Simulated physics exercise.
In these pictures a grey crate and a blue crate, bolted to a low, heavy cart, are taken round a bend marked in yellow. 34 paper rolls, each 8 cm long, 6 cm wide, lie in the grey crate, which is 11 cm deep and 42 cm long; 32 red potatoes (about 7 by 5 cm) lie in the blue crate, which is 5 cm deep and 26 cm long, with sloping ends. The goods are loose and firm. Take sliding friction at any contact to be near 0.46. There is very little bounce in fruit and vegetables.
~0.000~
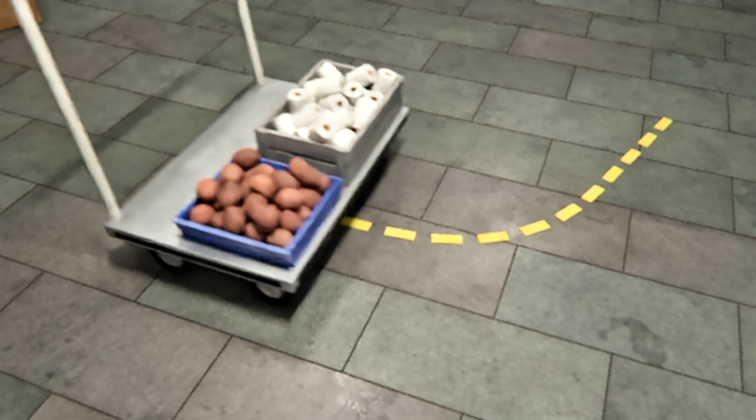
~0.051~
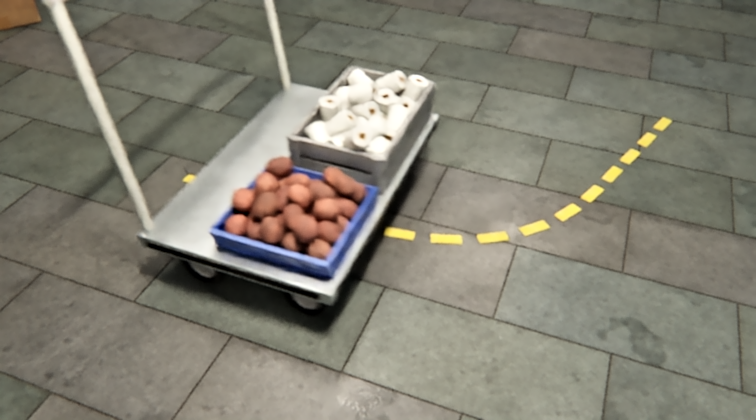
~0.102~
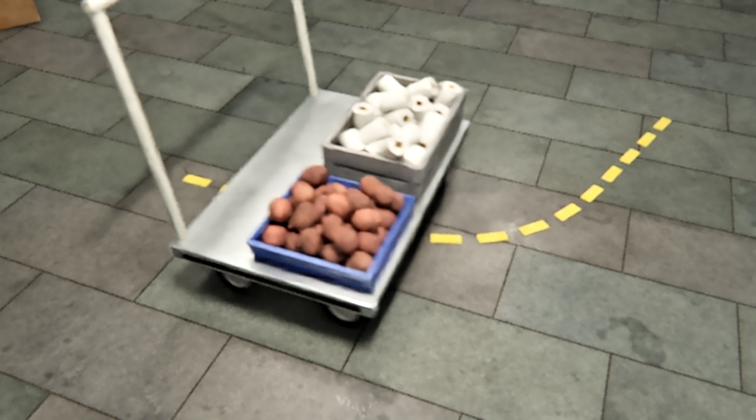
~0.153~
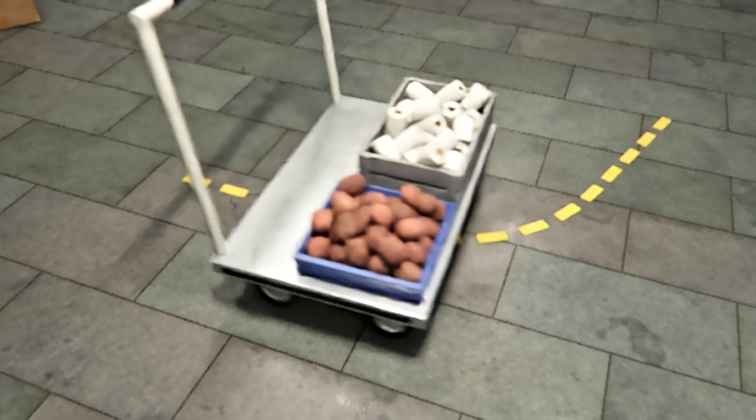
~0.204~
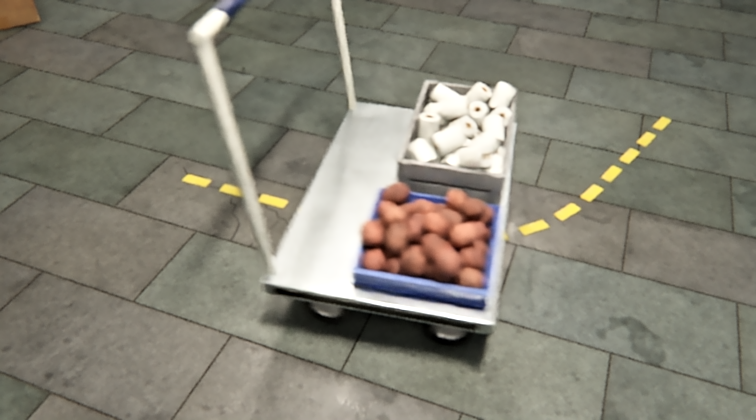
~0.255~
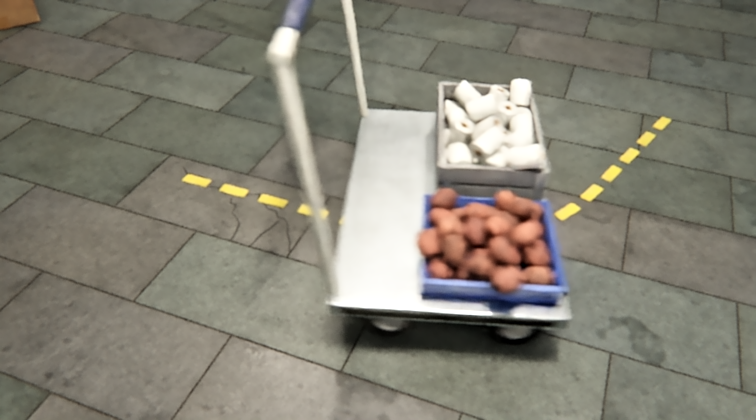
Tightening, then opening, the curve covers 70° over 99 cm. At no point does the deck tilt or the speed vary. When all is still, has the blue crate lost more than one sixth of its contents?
Yes.
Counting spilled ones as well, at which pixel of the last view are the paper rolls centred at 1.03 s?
Centre approx. at (695, 9).
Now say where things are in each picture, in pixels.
In the first frame (we follow the rim corner now nearest the camera), blue crate at (288, 250); grey crate at (348, 148); turned 0°, 0 cm rolled; nothing out yet.
In the second frame, blue crate at (328, 262); grey crate at (384, 157); turned 0°, 11 cm rolled.
In the third frame, blue crate at (370, 274); grey crate at (421, 165); turned 0°, 21 cm rolled.
In the fourth frame, blue crate at (422, 285); grey crate at (461, 172); turned 2°, 32 cm rolled.
In the fifth frame, blue crate at (488, 290); grey crate at (504, 174); turned 8°, 42 cm rolled.
In the sixth frame, blue crate at (562, 286); grey crate at (547, 169); turned 17°, 53 cm rolled; 1 out, the lowest potato at (507, 280).
After 0.34 s, 1 of 34 out of the grey crate and 2 of 32 out of the blue crate.
After 0.44 s, 2 of 34 out of the grey crate and 6 of 32 out of the blue crate.
After 0.58 s, 2 of 34 out of the grey crate and 8 of 32 out of the blue crate.
When it is over (at 1.03 s), 4 of 34 out of the grey crate and 9 of 32 out of the blue crate. Asked share, 9 of 32, 28 per cent.
